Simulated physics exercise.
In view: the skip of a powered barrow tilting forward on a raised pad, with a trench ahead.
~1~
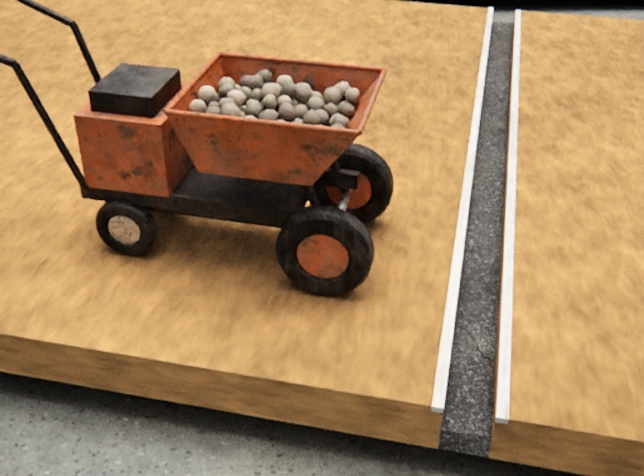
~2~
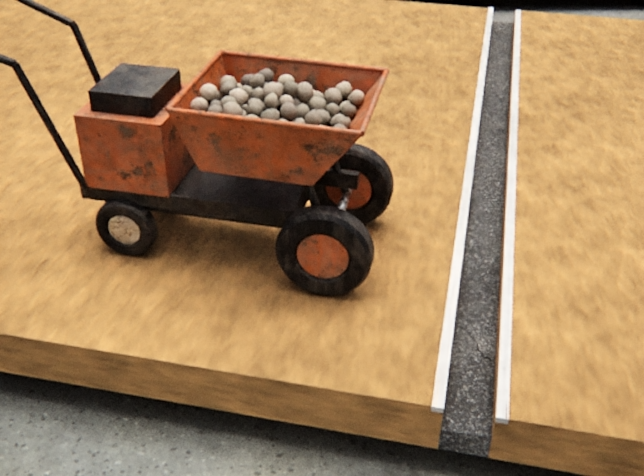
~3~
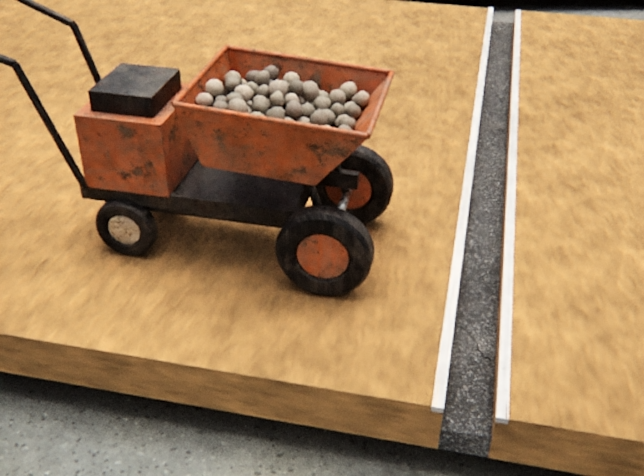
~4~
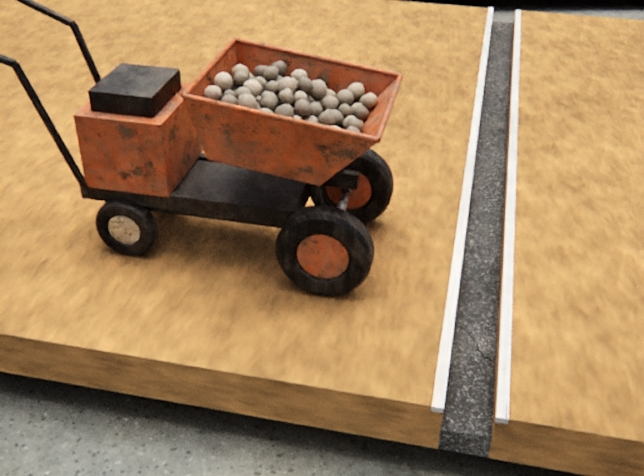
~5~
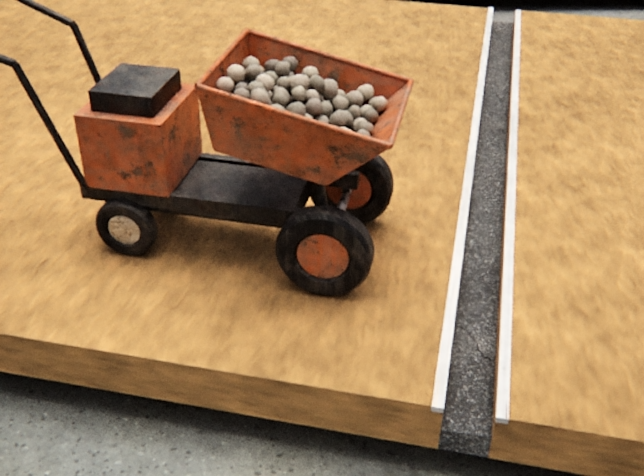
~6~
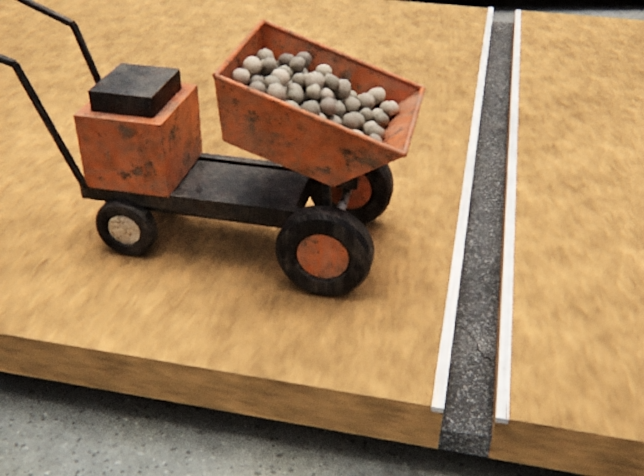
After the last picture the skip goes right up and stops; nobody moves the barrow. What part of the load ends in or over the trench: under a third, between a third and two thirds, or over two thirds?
The trench takes between a third and two thirds.
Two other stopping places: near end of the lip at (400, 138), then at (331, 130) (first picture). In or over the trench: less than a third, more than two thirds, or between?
In turn: Below one third; one to two thirds.
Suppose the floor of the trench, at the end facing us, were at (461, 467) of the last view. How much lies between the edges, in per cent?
Some 60 per cent.
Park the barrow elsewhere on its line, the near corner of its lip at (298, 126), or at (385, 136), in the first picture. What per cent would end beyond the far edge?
First some 10, then 70 per cent.
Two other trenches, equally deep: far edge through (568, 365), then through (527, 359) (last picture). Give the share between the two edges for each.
Near 90 % and 70 %.
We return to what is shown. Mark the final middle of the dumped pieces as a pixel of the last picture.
Close to (505, 270).
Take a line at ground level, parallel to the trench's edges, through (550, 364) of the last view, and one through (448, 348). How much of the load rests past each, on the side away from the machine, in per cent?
Near 20 % and 100 %.
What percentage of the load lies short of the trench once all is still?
About 5 per cent.
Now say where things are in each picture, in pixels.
The first picture shows lip of the skip near (359, 133), level; top of the load near (258, 96), river pebbles; first edge of the trench near (446, 346); far edge near (505, 356), the trench under half as wide as the skip, and about half as deep as wide.
The second picture shows lip of the skip near (361, 134), level; top of the load near (259, 95).
The third picture shows lip of the skip near (368, 136), tipped barely; top of the load near (244, 94).
The fourth picture shows lip of the skip near (378, 140), tipped a little; top of the load near (253, 89).
The fifth picture shows lip of the skip near (390, 146), tipped a little; top of the load near (265, 84).
The sixth picture shows lip of the skip near (404, 155), tipped clearly; top of the load near (267, 82); first edge of the trench near (446, 346); far edge near (505, 356).
Shortly afterwards, skip tipped steeply; the whole lot in the skip.
Next, skip tipped right over; the bulk in the skip; a little in or heaped over the trench; a little beyond it; a little falling.
Some moments later, skip tipped right over; near a quarter in the skip; near a third in or heaped over the trench; near half beyond it.
In the end, skip tipped right over; only a few short of the trench; near half in or heaped over the trench; near half beyond it.
